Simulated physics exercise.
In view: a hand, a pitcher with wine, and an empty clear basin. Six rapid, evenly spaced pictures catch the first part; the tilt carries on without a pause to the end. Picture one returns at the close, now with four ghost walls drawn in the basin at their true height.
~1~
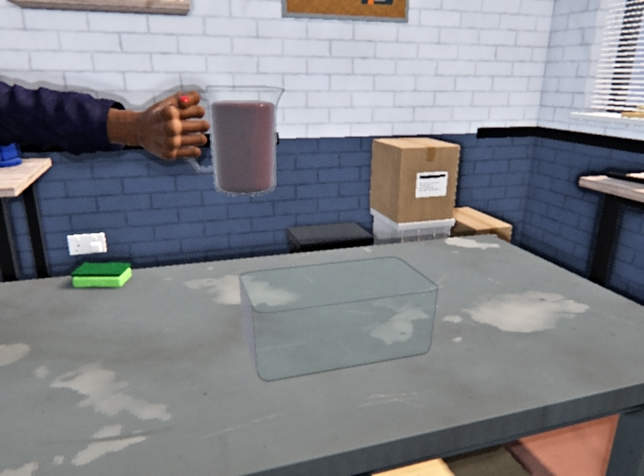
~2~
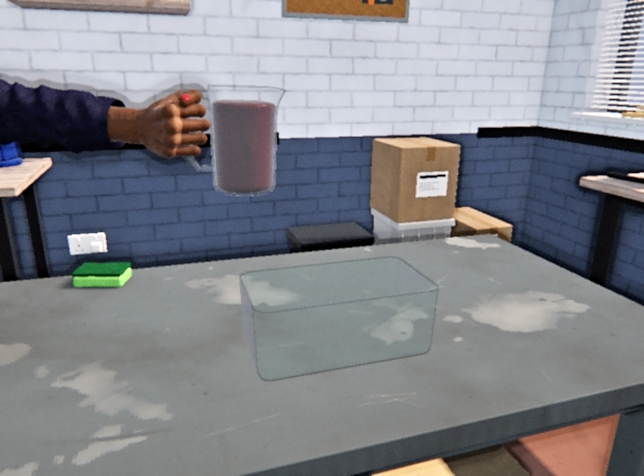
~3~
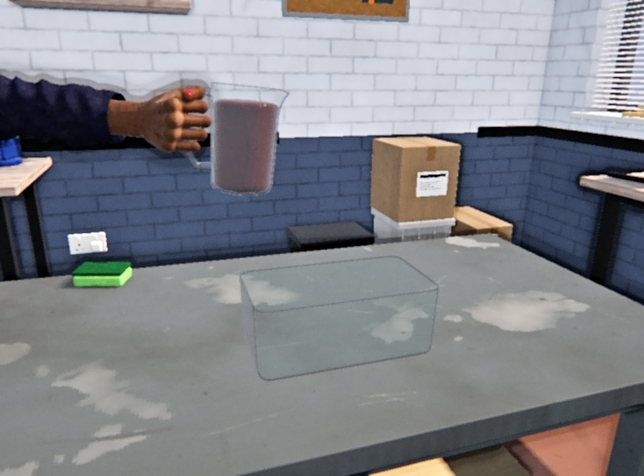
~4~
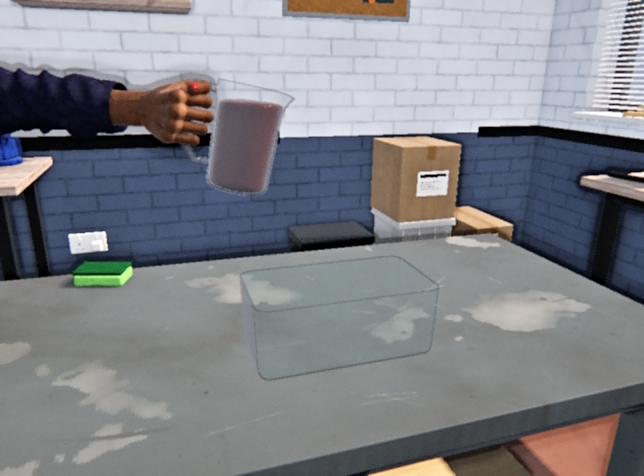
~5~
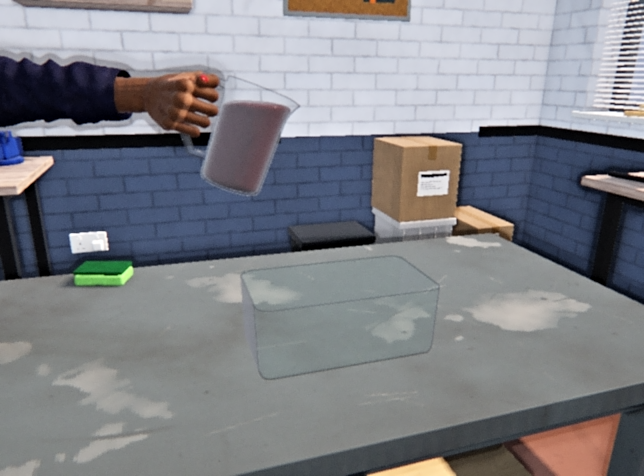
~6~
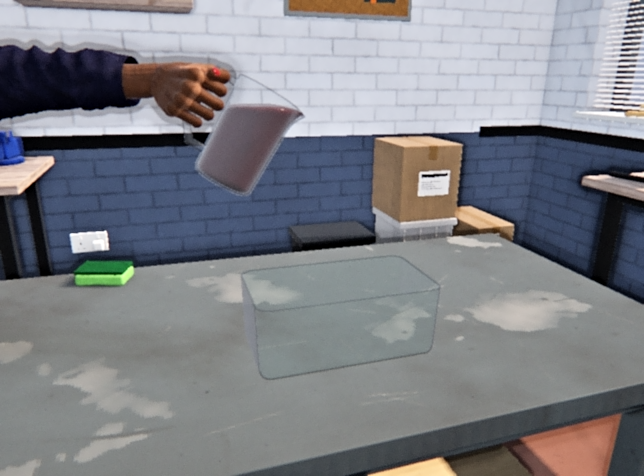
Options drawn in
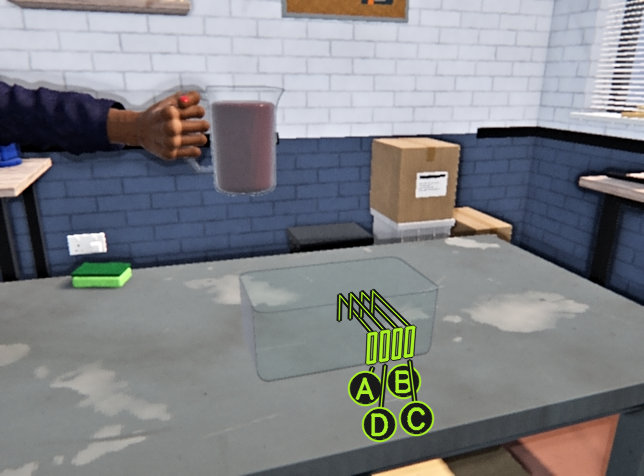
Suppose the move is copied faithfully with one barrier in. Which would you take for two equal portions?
Go for A.
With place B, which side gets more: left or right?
More ends on the left.
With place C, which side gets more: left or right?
The left side.
In lime, A at (372, 367); B at (397, 363); C at (409, 361); D at (385, 365).
Choosing A, about 46 % ends left of the wall and 51 % right of it; 3 % is lost outside.
Choosing B, about 89 % ends left of the wall and 4 % right of it; 7 % is lost outside.
Choosing C, about 90 % ends left of the wall and 6 % right of it; 4 % is lost outside.
Choosing D, about 85 % ends left of the wall and 7 % right of it; 8 % is lost outside.
